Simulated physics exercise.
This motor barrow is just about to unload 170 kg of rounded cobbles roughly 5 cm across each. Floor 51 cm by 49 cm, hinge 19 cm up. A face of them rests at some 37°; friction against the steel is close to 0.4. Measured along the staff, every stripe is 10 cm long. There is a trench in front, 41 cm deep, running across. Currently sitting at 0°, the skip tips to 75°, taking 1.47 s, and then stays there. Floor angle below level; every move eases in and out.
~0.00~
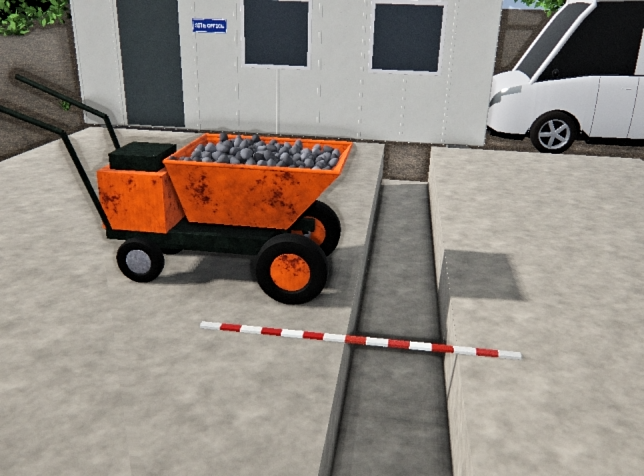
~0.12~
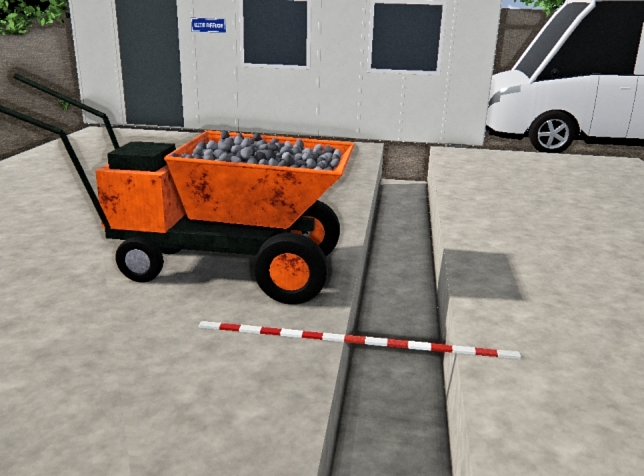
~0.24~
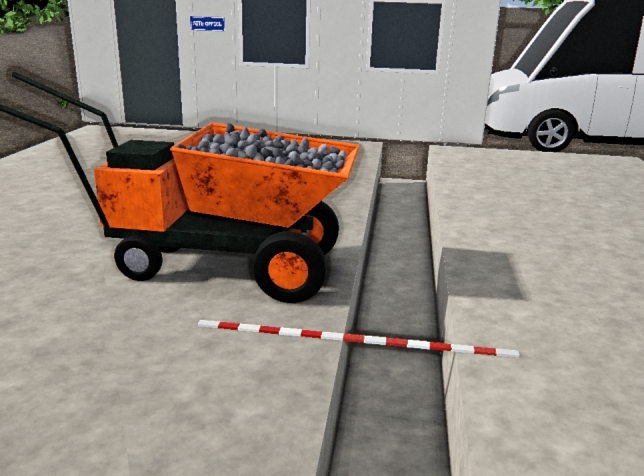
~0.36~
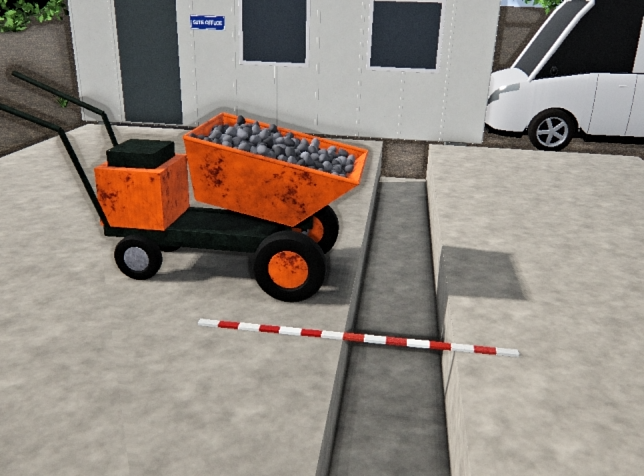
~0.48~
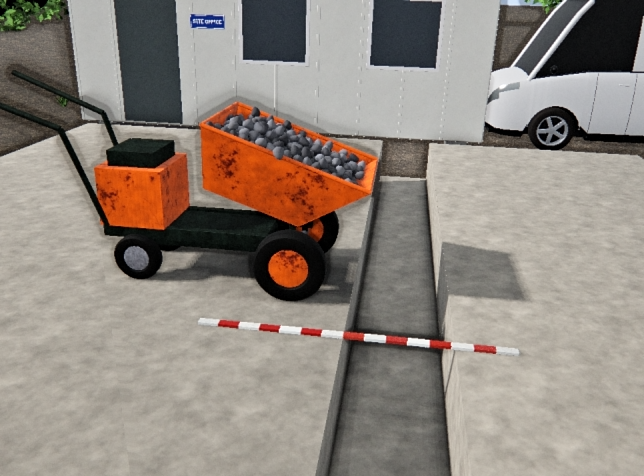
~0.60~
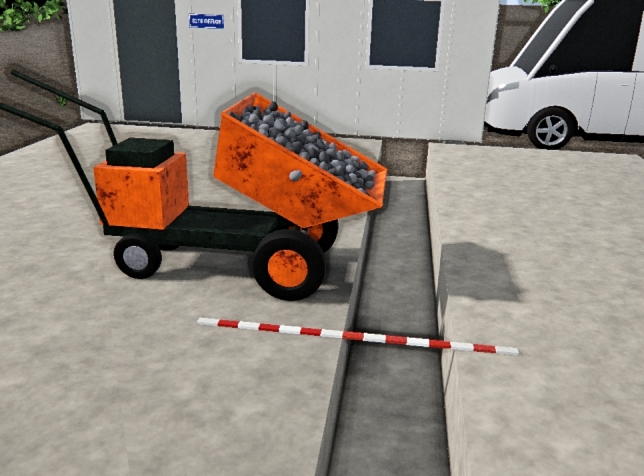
To begin with, an orange motor barrow loaded with grey stones stands level on pale concrete beside a trench, a red-and-white striped staff lying across it. The skip then lifts at its left end, tilting steadily down to the right, while the stones shift and the barrow's wheels stay put.
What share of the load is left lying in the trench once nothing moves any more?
About 81 per cent.
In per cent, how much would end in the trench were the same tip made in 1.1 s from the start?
It would come to roughly 75 per cent.
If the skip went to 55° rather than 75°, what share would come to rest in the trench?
Roughly 45 per cent would end in the trench.
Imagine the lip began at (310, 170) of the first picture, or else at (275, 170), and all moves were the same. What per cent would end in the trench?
About 100 and 100 per cent.
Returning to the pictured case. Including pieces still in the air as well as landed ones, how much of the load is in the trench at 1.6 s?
By then, around 45 percent.
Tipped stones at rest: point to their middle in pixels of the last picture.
Somewhere around (420, 336) in the last picture.
After 1.1 s the floor is at 63°; 98 % in the skip, 2 % in the trench; the foremost stones are at (421, 252).
After 1.6 s the floor is at 75°; 42 % in the skip, 44 % in the trench, 14 % past the trench; the foremost stones are at (527, 295).
After 1.9 s the floor is at 75°; 13 % in the skip, 67 % in the trench, 19 % past the trench; the foremost stones are at (593, 301).
After 3.9 s the floor is at 75°; 0 % in the skip, 81 % in the trench, 19 % past the trench; the foremost stones are at (626, 309).
